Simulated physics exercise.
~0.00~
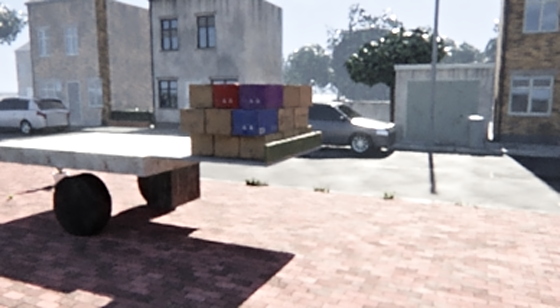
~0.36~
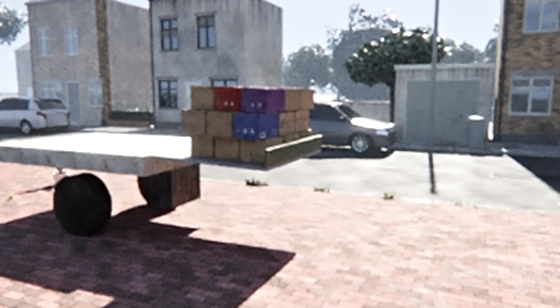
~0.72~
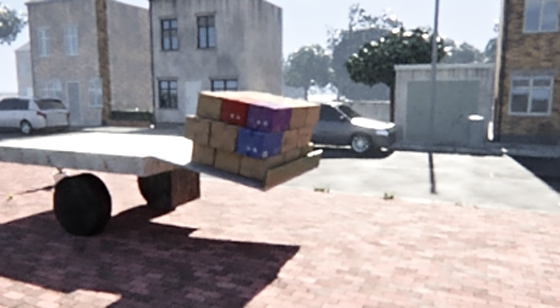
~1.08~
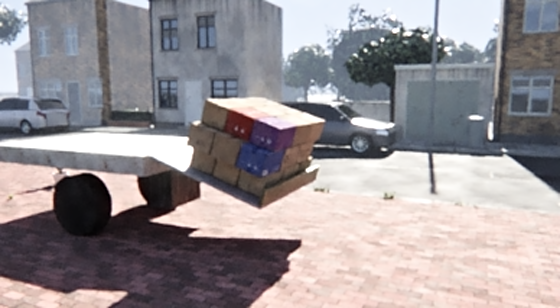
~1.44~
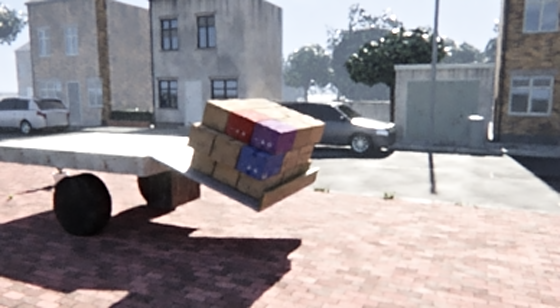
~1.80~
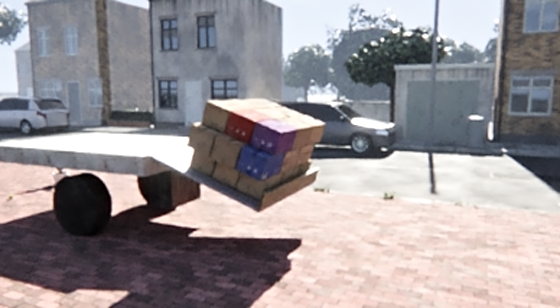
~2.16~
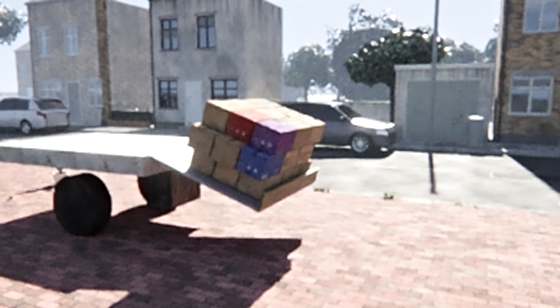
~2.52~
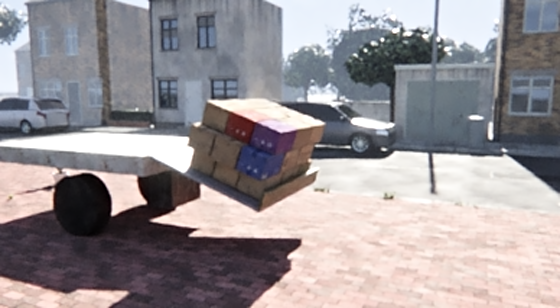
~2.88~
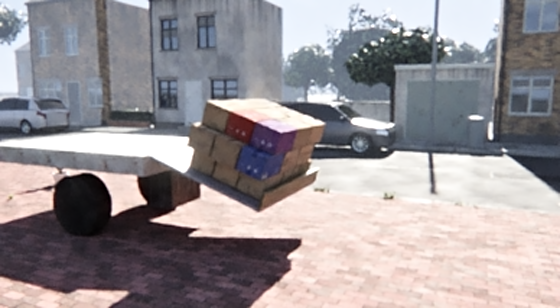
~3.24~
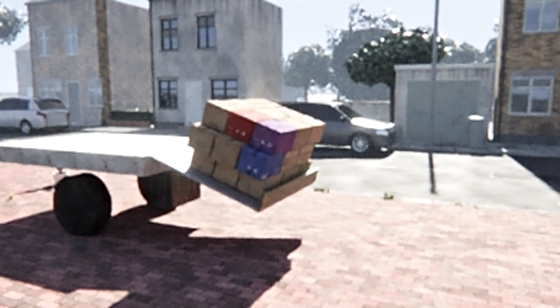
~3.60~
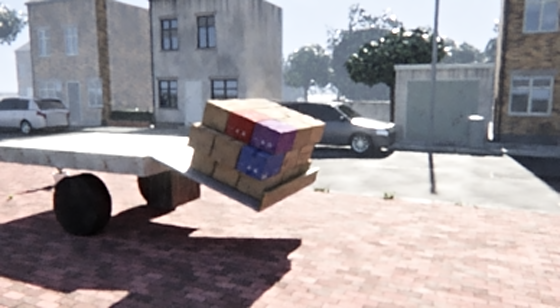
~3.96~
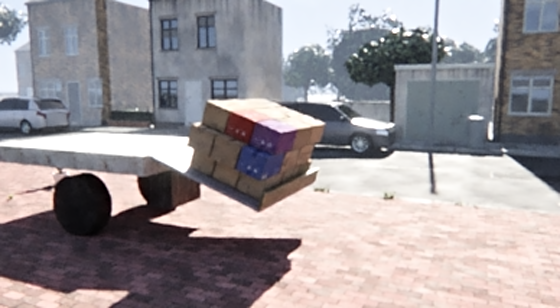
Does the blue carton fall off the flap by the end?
No, the blue carton stays in the stack on the tilted flap.
